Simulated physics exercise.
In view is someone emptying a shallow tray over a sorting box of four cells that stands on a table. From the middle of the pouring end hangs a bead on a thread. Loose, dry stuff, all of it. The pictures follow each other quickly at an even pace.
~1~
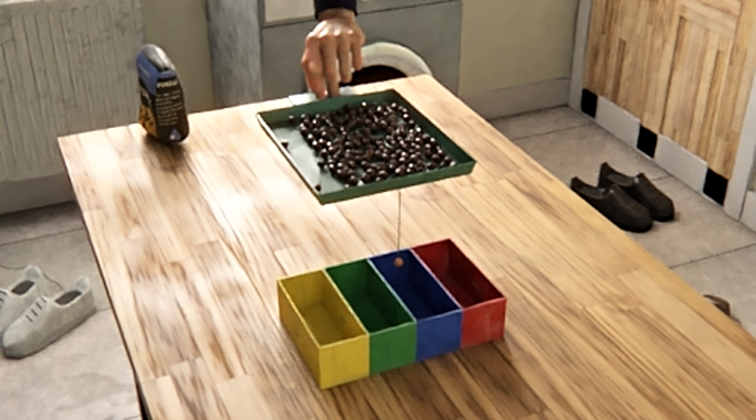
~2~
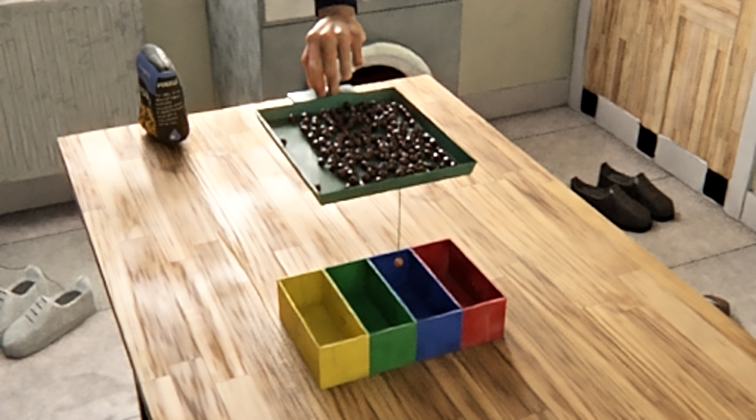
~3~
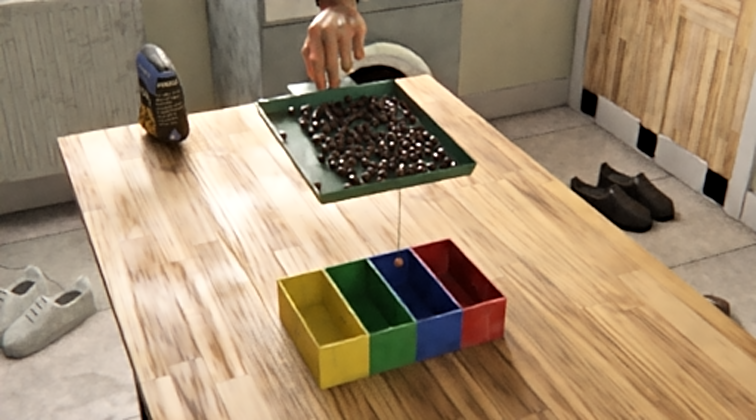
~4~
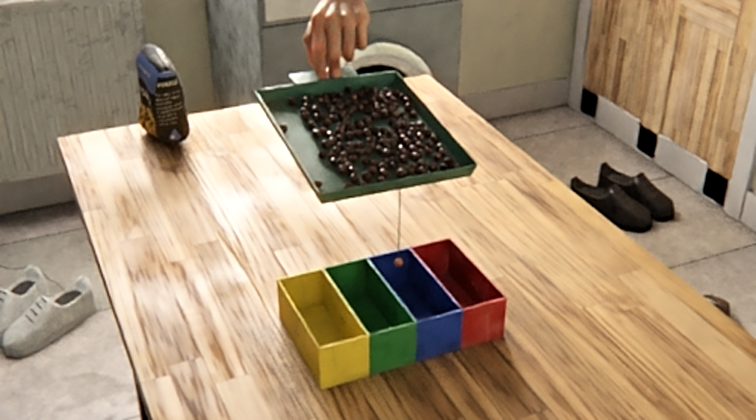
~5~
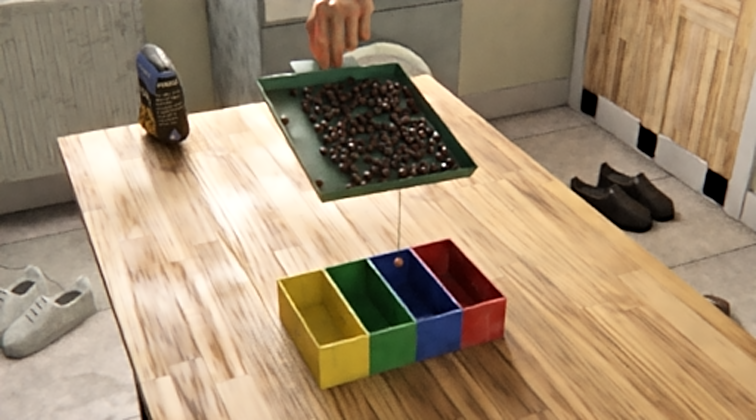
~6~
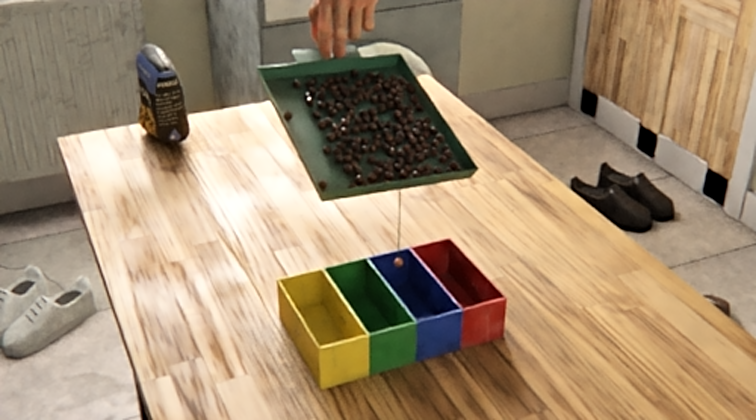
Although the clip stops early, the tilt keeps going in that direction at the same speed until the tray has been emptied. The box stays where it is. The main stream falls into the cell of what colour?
Colour: Red.
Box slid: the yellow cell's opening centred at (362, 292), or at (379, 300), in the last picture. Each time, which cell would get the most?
The first placing favours the cell in blue, while the second favours that blue cell.
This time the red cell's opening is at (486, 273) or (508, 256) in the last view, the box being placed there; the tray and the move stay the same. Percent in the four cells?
In turn 100 and 90 in a hundred.
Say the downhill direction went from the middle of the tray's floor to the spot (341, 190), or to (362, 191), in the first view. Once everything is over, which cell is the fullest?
Case 1 - that yellow cell. Case 2 - the cell in yellow.
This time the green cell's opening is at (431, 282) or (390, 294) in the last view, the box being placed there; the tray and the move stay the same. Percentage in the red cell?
About 10% on the first try and 50% on the second.
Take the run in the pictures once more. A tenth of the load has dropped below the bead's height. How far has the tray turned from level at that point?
Around 65° of tilt.
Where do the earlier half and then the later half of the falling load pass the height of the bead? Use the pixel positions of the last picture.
Around (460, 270) at first; around (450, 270) after that.
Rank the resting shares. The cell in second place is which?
Rank 2: The blue one.
Soon, tray tipped steeply; most on the tray; a small part in the red cell; a stray few in the blue cell; a small part falling or outside the box.
A while on, tray tipped past a quarter turn; about a third in the red cell; about a quarter in the blue cell; a small part in the green cell; a stray few in the yellow cell; about a third falling or outside the box.
Towards the end, tray tipped past a quarter turn; about half in the red cell; about a quarter in the blue cell; a small part in the green cell; a stray few in the yellow cell; about a quarter falling or outside the box.
Finally, tray tipped past a quarter turn; about half in the red cell; about a quarter in the blue cell; a small part in the green cell; a stray few in the yellow cell; about a quarter outside the box.
